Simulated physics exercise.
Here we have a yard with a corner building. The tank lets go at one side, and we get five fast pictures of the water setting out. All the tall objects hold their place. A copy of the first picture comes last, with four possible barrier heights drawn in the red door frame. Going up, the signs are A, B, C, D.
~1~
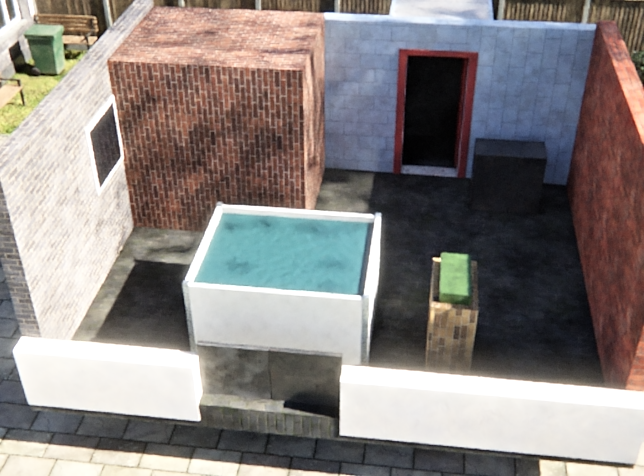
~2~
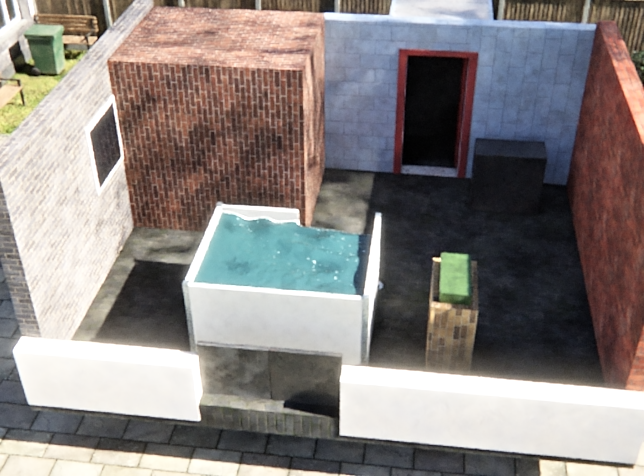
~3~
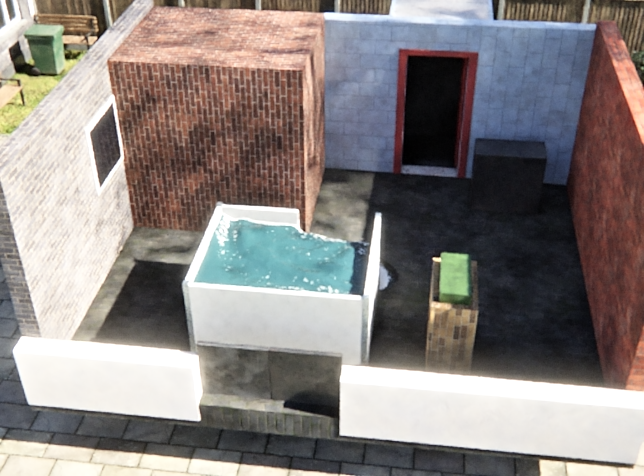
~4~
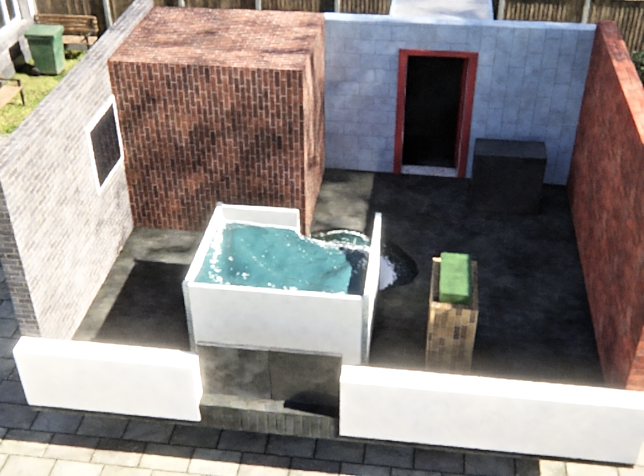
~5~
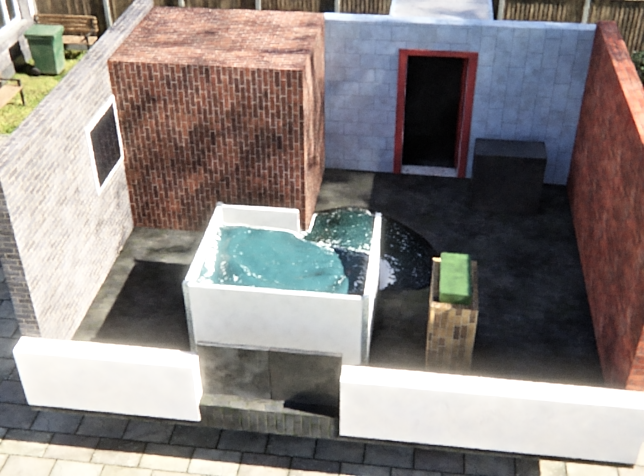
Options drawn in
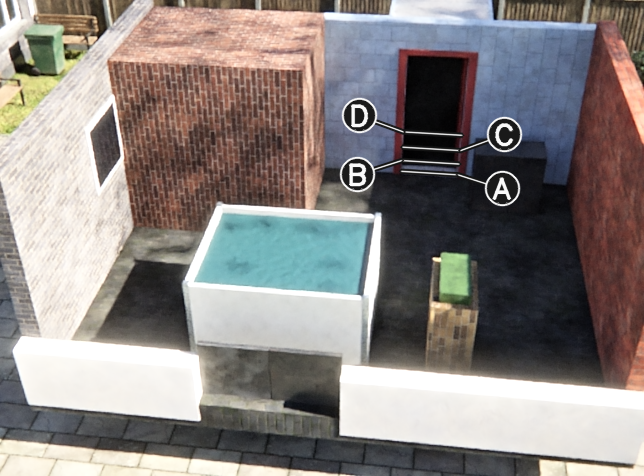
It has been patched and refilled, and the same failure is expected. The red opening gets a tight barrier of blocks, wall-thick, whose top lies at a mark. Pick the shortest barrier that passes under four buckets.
I would pick mark C.
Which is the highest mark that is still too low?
B.
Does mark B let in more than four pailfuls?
Yes.
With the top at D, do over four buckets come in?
No, that is safe.
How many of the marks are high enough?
Two of them.
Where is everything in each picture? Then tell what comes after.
In the first frame, water in the tank at rest, its middle at (288, 254); foot of the red doorway at (429, 175); shut gate at (270, 356).
In the second frame, water covers 1 % of the ground, its front hidden from here.
In the third frame, water covers 4 % of the ground, its front hidden from here.
In the fourth frame, water covers 8 % of the ground, its front hidden from here.
In the fifth frame, 14 % of the ground under water, visible out to (359, 209).
In white, A at (429, 173); B at (430, 162); C at (431, 148); D at (432, 133); from the bottom up A, B, C, D.
If A is chosen, dozens of bucketfuls pour in.
If B is chosen, about 13 bucketfuls get in.
If C is chosen, a splash gets over, under a bucket.
If D is chosen, nothing gets over.
